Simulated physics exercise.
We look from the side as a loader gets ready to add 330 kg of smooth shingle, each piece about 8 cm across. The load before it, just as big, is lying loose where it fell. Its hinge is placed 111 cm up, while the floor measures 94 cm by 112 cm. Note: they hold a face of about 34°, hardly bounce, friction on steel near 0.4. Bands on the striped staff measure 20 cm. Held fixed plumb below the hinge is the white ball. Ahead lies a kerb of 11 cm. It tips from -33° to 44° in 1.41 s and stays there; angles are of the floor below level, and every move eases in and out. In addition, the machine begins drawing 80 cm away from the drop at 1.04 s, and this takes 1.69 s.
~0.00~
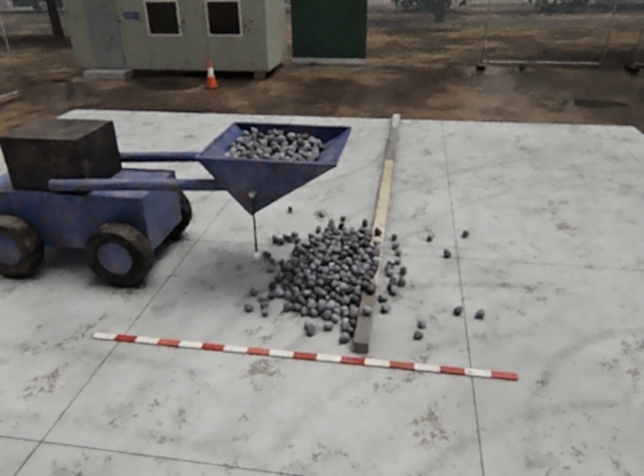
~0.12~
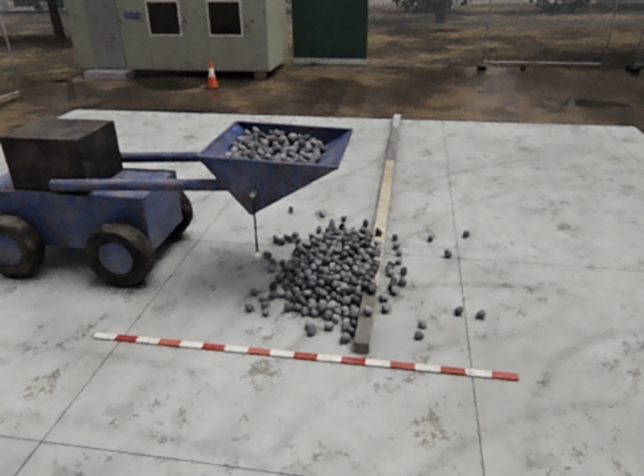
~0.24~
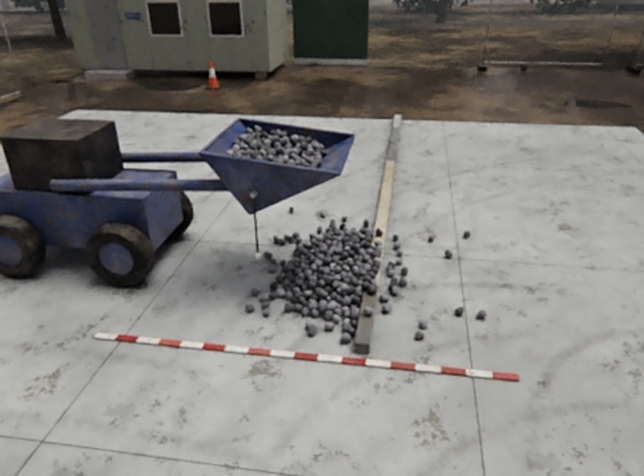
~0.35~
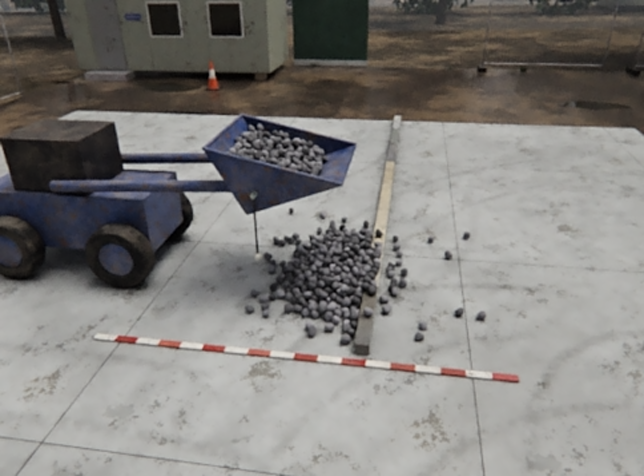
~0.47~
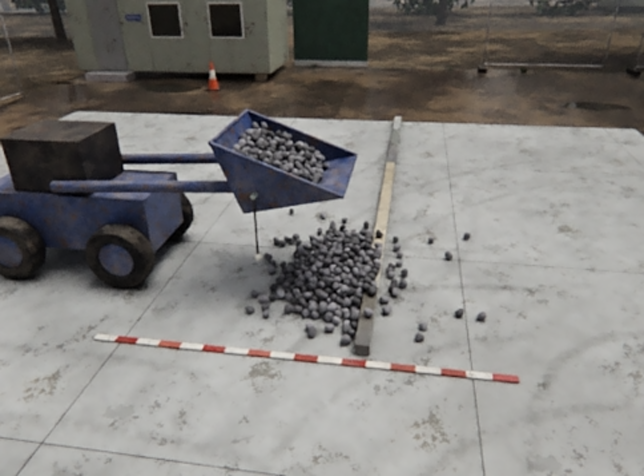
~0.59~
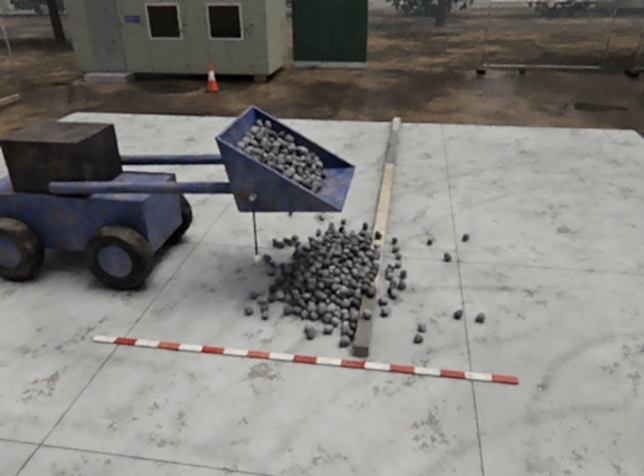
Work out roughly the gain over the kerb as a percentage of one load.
Close to 13 parts in a hundred.
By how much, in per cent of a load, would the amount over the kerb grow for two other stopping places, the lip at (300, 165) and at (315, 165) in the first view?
First some 0, then 0 per cent.
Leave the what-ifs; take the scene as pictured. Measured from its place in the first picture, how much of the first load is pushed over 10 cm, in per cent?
Close to 20 in a hundred of them.
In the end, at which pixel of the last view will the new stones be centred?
Middle: Approx. (327, 263) px.
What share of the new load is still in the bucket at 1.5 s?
Close to 25 in a hundred is still held.
After 1.1 s the floor is at 32°; in per cent of one load, 100 in the bucket, 96 on this side of the kerb, 5 over the kerb; the foremost stones are at (441, 284).
After 1.5 s the floor is at 44°; in per cent of one load, 23 in the bucket, 172 on this side of the kerb, 5 over the kerb; the foremost stones are at (441, 284).
After 3.2 s the floor is at 44°; in per cent of one load, 0 in the bucket, 183 on this side of the kerb, 17 over the kerb; the foremost stones are at (470, 281).
After 5.8 s the floor is at 44°; in per cent of one load, 0 in the bucket, 183 on this side of the kerb, 17 over the kerb; the foremost stones are at (470, 281). Net gain over the kerb, 13.
